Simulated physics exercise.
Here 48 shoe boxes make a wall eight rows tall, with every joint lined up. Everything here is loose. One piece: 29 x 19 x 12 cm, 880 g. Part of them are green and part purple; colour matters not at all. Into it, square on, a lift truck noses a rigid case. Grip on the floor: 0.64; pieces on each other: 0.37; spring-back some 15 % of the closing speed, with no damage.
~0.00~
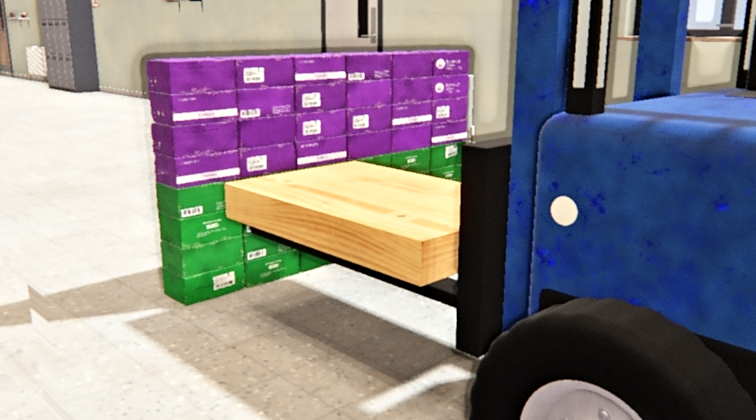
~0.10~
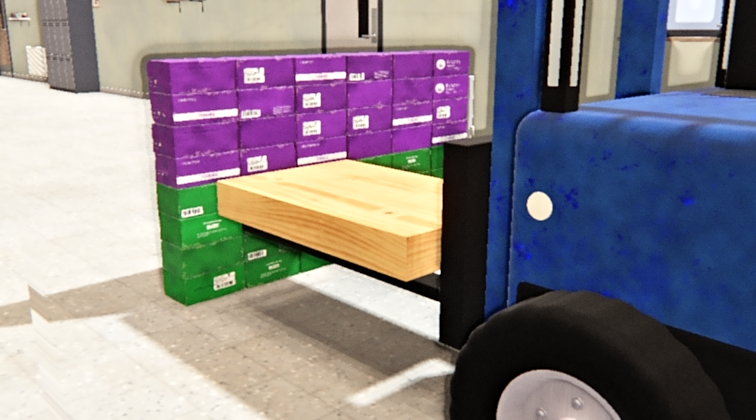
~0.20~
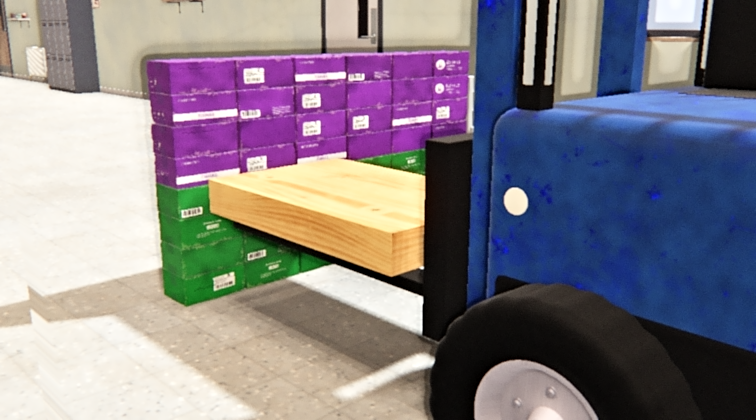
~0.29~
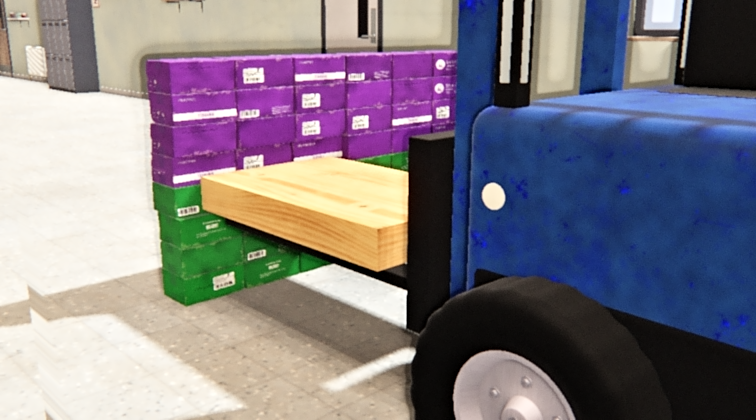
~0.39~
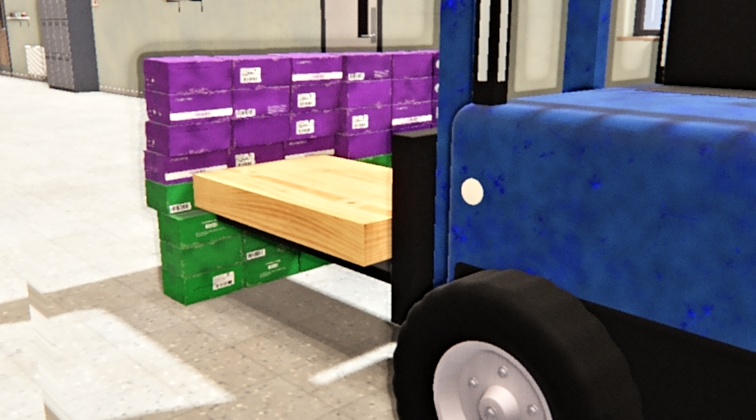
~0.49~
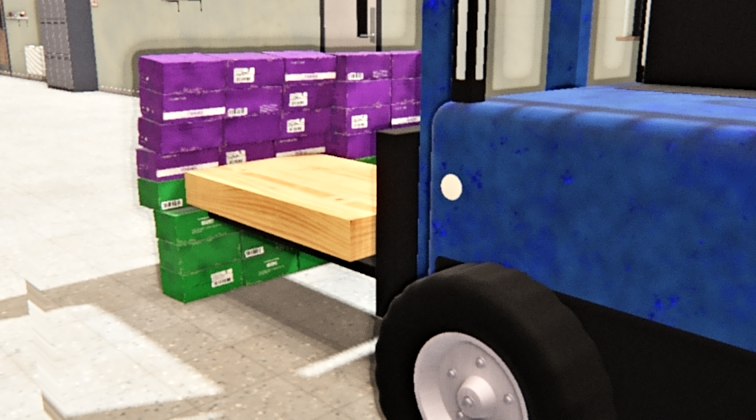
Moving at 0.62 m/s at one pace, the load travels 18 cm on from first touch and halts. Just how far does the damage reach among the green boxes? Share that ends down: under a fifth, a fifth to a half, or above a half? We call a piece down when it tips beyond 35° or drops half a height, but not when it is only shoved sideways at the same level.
Under a fifth.
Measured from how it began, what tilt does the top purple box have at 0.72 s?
Roughly 0°.
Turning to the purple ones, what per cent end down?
Taking the purple group, 50 in a hundred end up down.
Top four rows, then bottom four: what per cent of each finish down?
Of the top ones 50 percent, of the bottom ones 10 percent.
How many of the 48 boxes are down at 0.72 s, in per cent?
By then, 15 per cent.
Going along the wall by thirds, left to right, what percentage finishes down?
Going left to right, I get 60, 30 and 0 percent.
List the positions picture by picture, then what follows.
In the first picture (each place is the centre of the face we see best), load (239, 201) 16 cm short of touching; top purple box (452, 63); all as stacked.
The second picture shows load (231, 199) 9 cm short of touching.
The third picture shows load (222, 197) 33 mm short of touching.
The fourth picture shows load (214, 194) 27 mm in; 6 have shifted.
The fifth picture shows load (206, 191) 9 cm in; 15 have shifted.
The sixth picture shows load (197, 188) 15 cm in; steepest lean 6°, the box at (196, 77); 22 have shifted.
By 0.56 s, none of the 24 green boxes down (0 of 48 in all colours); top green box unmoved.
By 0.72 s, 3 of the 24 green boxes down (8 of 48 in all colours); top green box unmoved.
By 0.90 s, 3 of the 24 green boxes down (15 of 48 in all colours); top green box unmoved.
When it is over (2.1 s), 3 of the 24 green boxes down (15 of 48 in all colours); top green box unmoved; top purple box unmoved. That is 12 per cent. In pixels of the last frame, middles, top green box near (357, 167), top purple box near (438, 63).
